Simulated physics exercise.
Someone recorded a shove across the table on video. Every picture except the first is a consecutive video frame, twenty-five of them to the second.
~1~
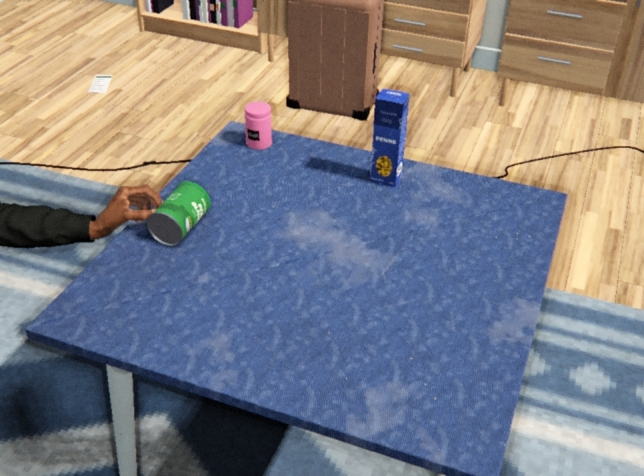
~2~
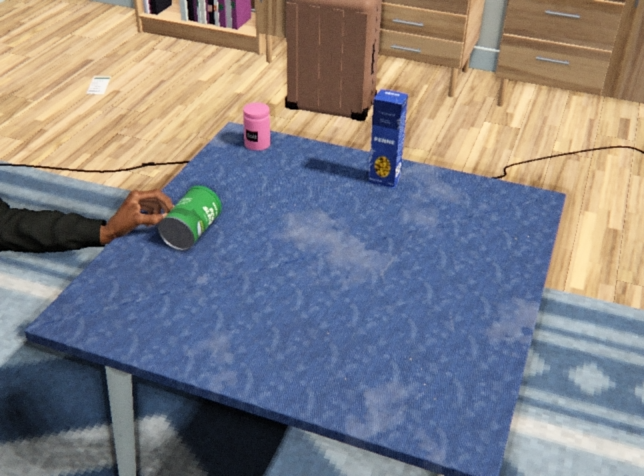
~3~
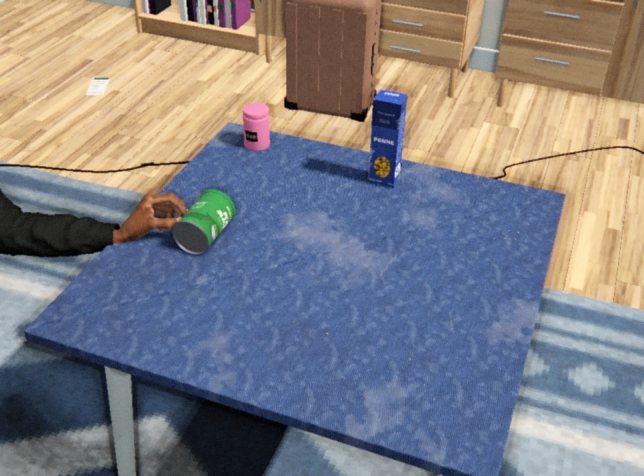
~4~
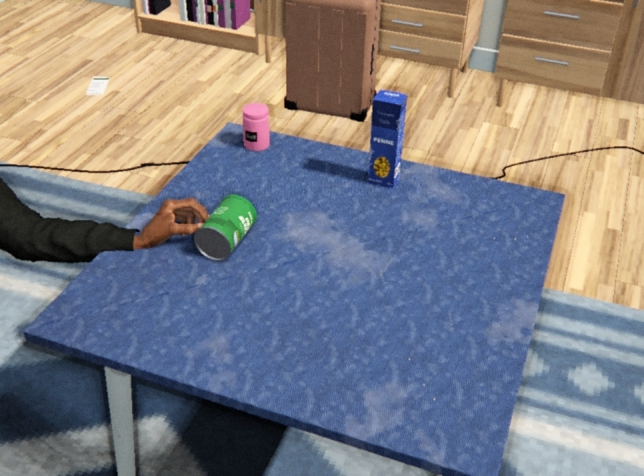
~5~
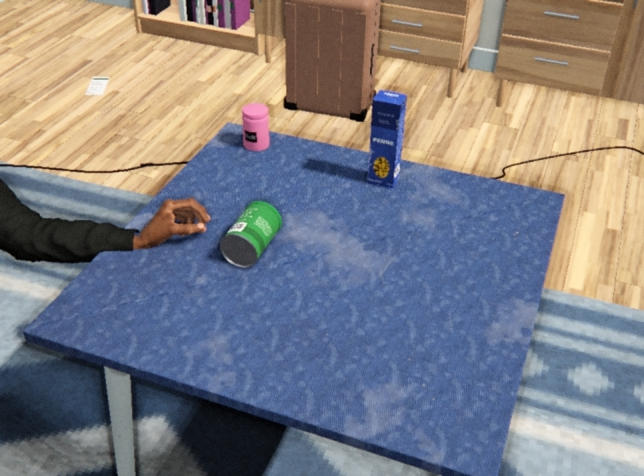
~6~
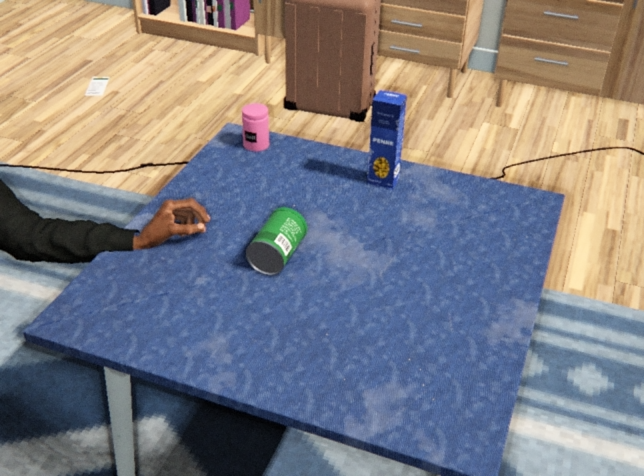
In a room with a pale wood floor and wooden drawers, a steady camera looks down on a blue square table standing over a blue patterned rug. A green tin lies on its side at the table's left, touched by a dark-sleeved hand, with a pink container and a tall blue box near the far edge and a brown suitcase behind. The hand pushes the tin rightward and slightly nearer, then stays back while the tin rolls on toward the middle.
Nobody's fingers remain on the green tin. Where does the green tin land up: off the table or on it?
Makes it off.
Then, 0.30 s later than the last frame, green tin moved well along near (472, 291).
Then, 0.70 s later than the last frame, green tin now off the table.
Then, 1.00 s later than the last frame, things are still on the move.
When it is over, off the table, green tin.
